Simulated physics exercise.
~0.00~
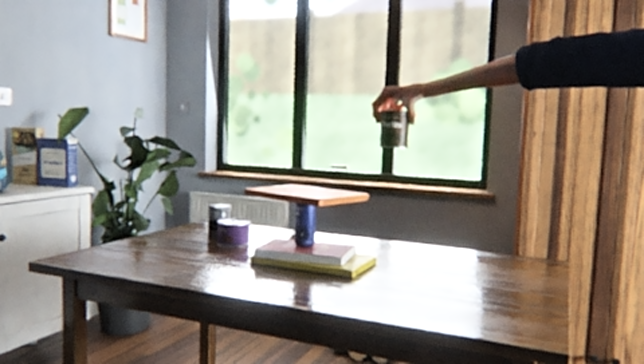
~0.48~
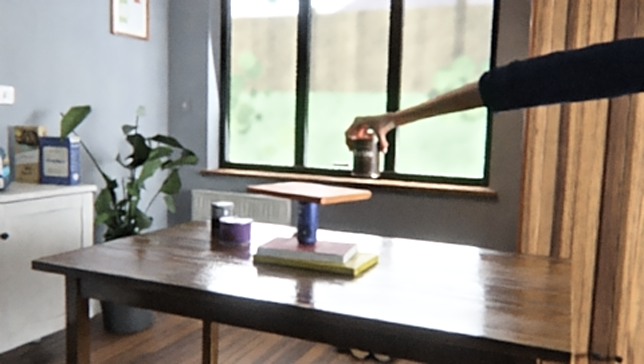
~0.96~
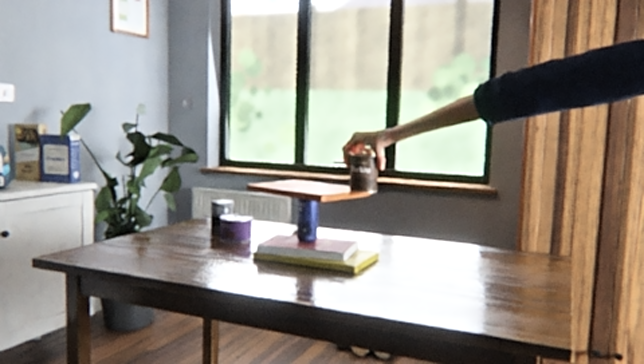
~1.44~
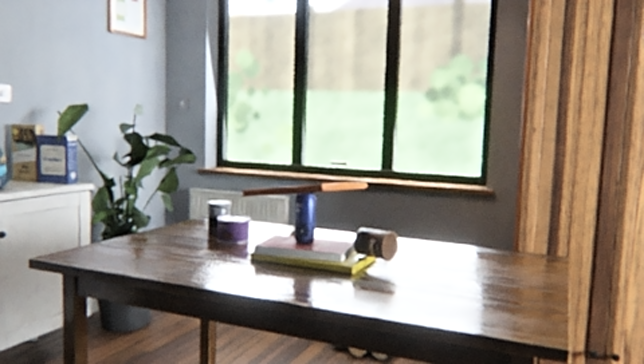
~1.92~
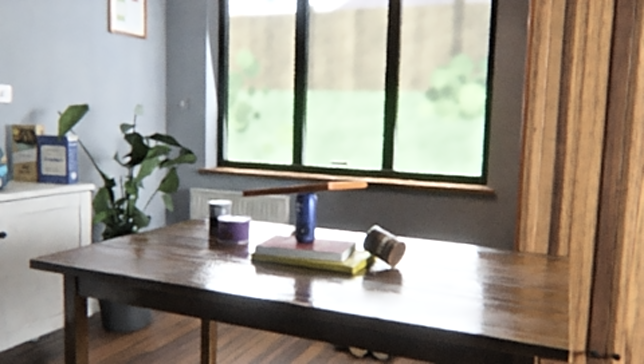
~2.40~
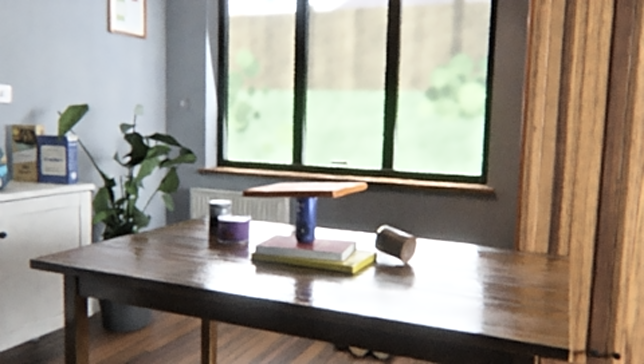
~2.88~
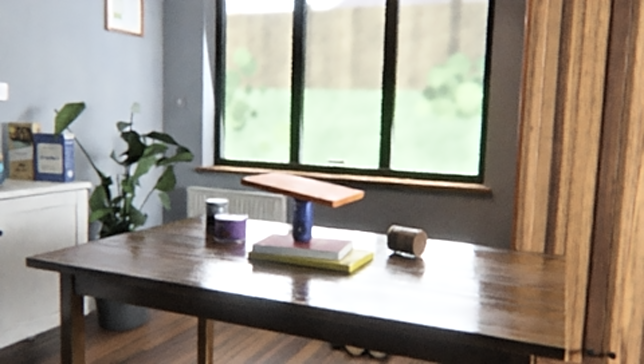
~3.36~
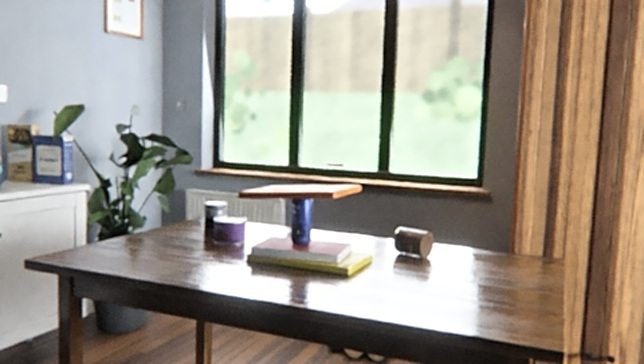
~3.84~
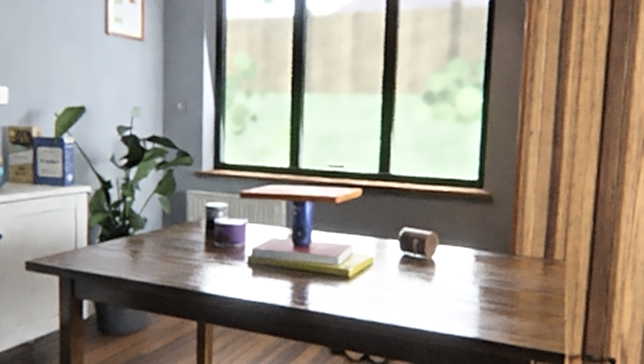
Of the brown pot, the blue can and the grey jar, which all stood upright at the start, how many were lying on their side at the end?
One of them was lying on its side at the end, the brown pot.
